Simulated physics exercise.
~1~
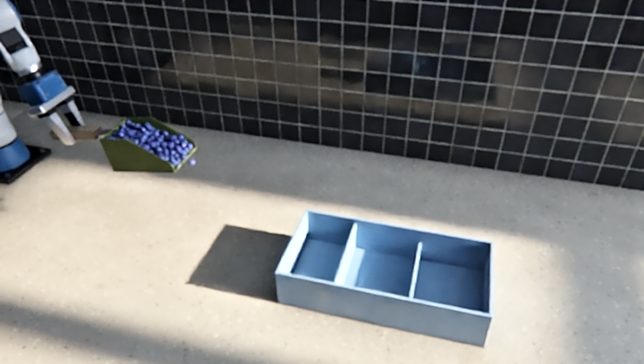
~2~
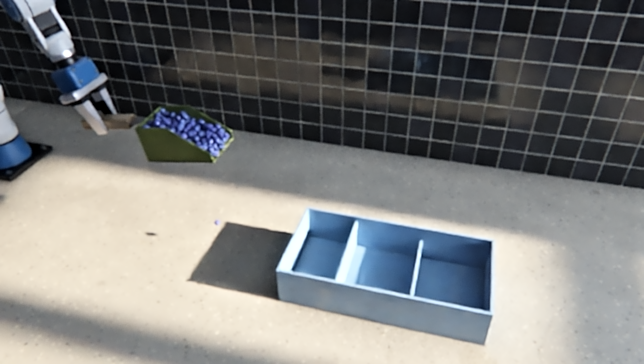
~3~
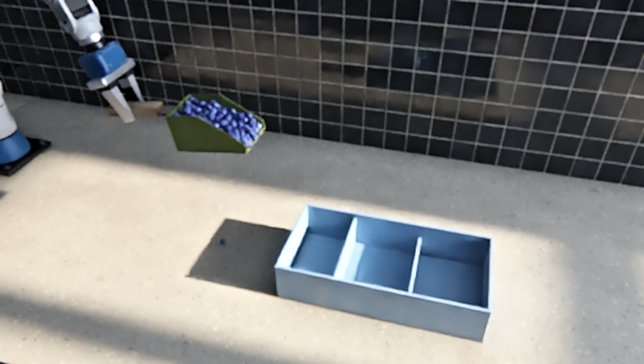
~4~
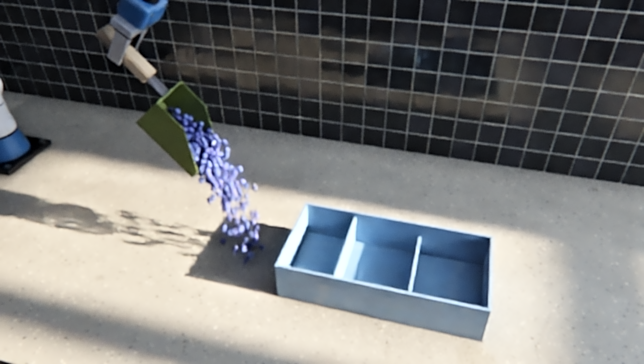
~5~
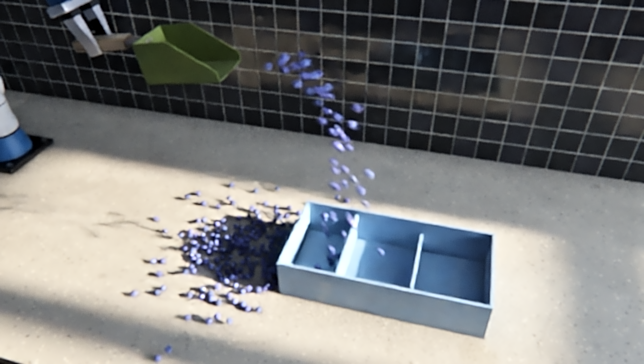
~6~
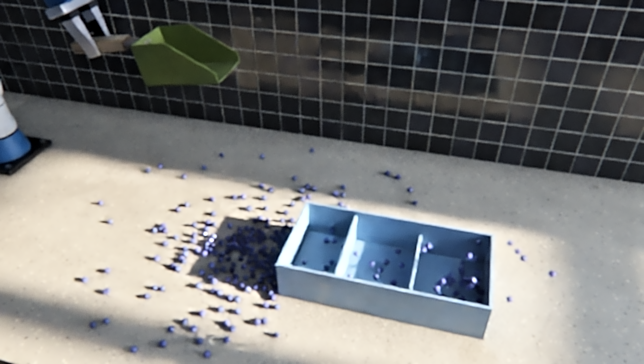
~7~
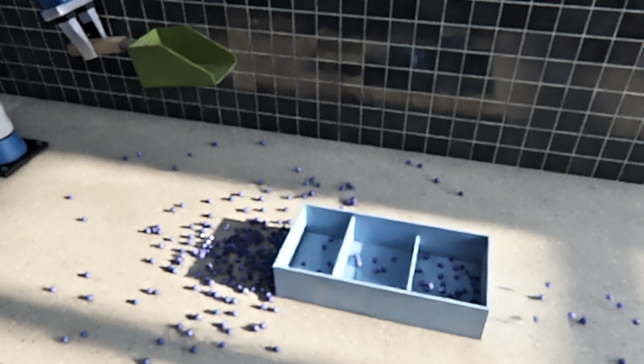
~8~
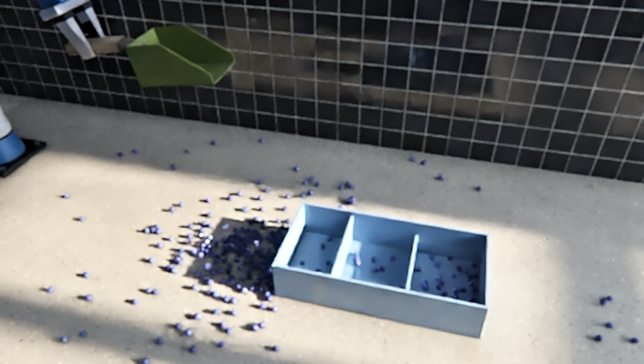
A robot arm carried a green scoop heaped with small blue beads to the right, tipped it forward and flung them out, then drew it back empty; most lay scattered across the table, with some in the blue three-part box.
